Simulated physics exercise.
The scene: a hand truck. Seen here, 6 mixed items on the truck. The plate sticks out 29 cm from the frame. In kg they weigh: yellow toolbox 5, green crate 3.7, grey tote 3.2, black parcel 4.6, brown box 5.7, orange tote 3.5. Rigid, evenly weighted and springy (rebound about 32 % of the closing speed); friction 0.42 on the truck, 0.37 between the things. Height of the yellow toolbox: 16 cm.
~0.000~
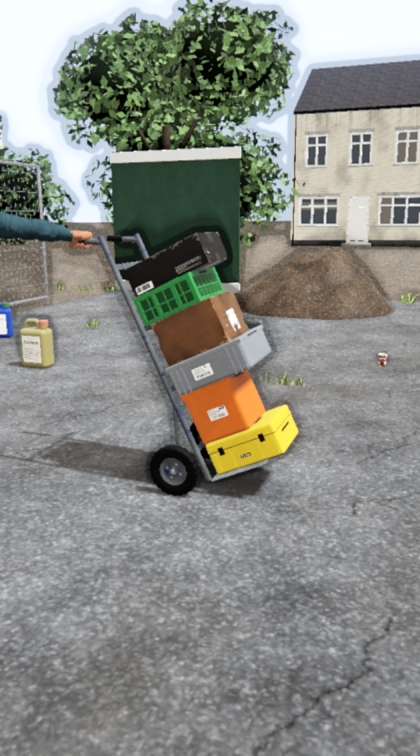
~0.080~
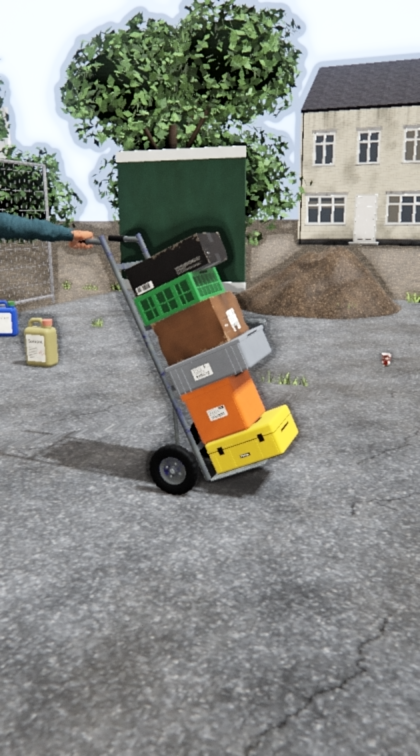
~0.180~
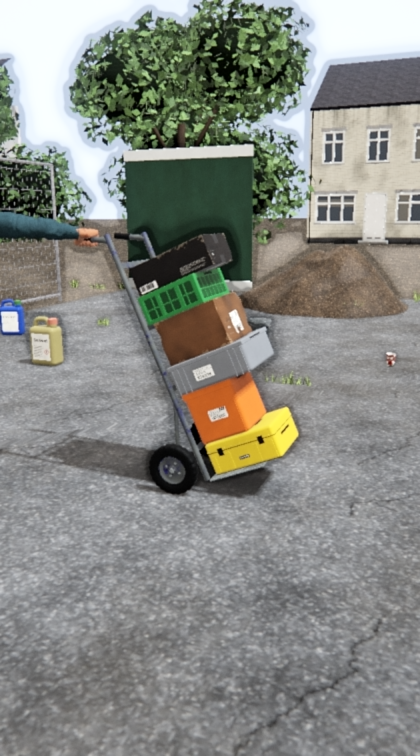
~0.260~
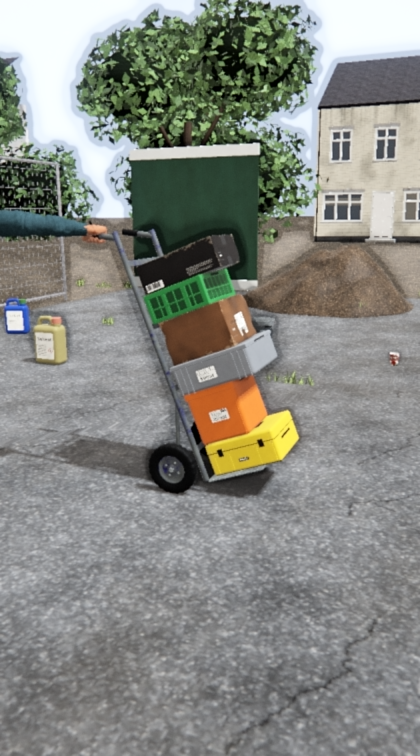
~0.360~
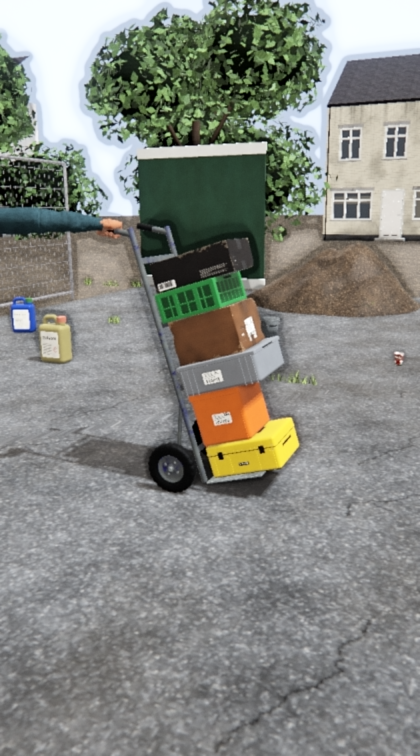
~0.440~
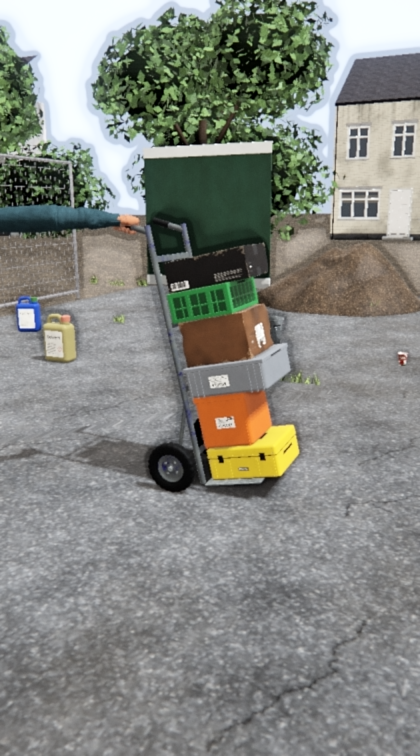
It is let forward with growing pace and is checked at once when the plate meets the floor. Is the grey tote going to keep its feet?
The grey tote falls over.
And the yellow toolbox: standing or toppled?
The yellow toolbox is still upright.
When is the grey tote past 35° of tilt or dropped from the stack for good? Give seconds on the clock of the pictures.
Near 1.0 s.
After 1.04 s, truck upright; green crate and black parcel now dropped from the stack; grey tote 38° off its base near (301, 398); brown box 38° off its base.
After 1.34 s, truck upright; grey tote and brown box now dropped from the stack; orange tote on its side.
In the end (2.3 s), dropped from the stack and tipped over, green crate, grey tote, black parcel, brown box and orange tote; yellow toolbox under 10 cm from the start. At the end, from the last picture's camera, grey tote near (370, 462).
